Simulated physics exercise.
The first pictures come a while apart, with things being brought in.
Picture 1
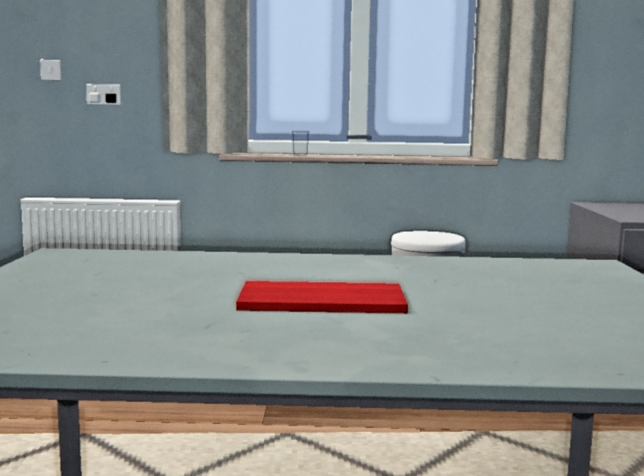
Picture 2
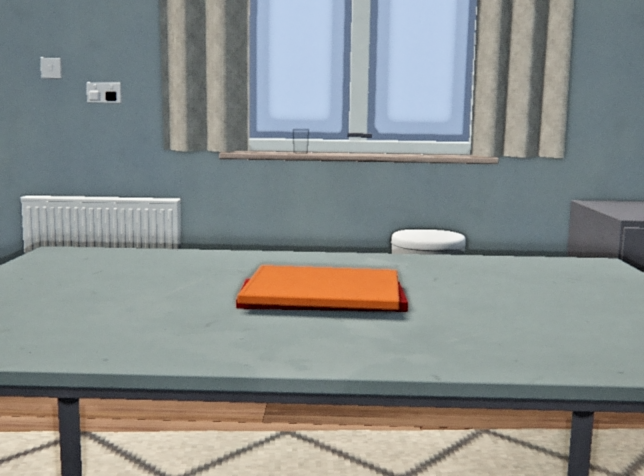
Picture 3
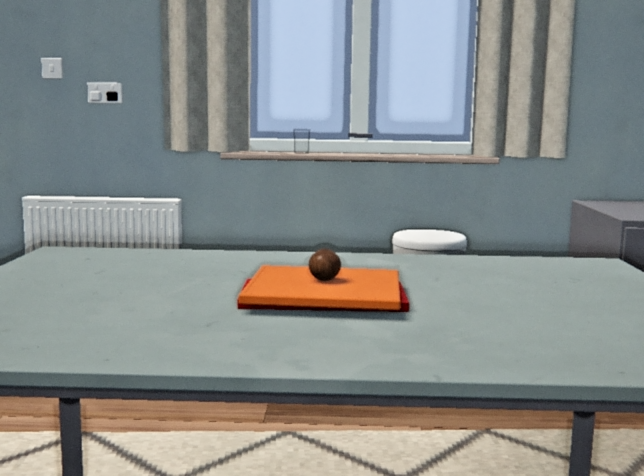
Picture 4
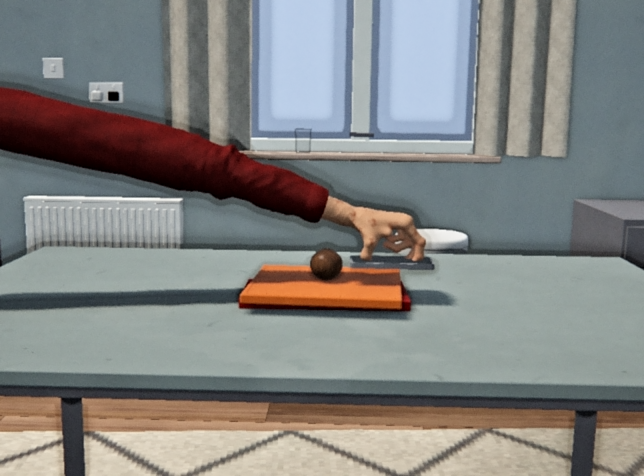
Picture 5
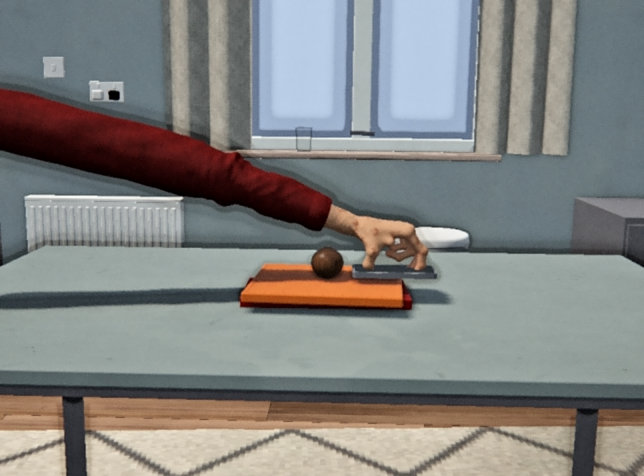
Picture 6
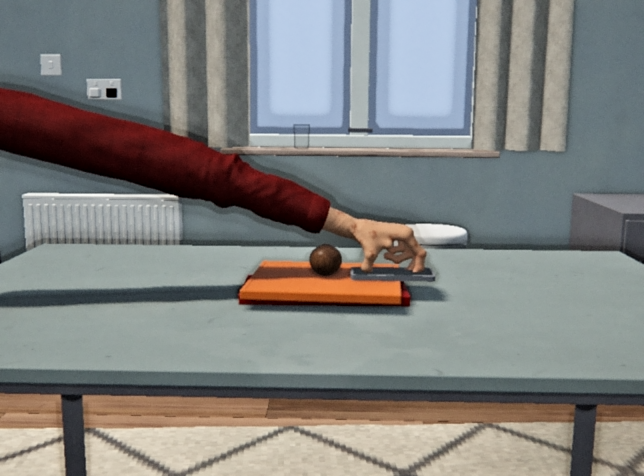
A red-sleeved arm lowering a grey phone onto the right side of an orange tray, beside a brown onion already there.
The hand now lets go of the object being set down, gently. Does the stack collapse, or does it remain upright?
It remains upright.
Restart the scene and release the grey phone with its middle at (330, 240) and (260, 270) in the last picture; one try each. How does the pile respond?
So, in case one it falls over, and in case two it stays steady.
Then, 0.60 s past the last view, nothing moves.
Then, 1.60 s past the last view, grey phone resting near (392, 274).
Finally, all 4 still in place. Final places as the last picture's camera would see them, grey phone near (392, 274). The pile holds.
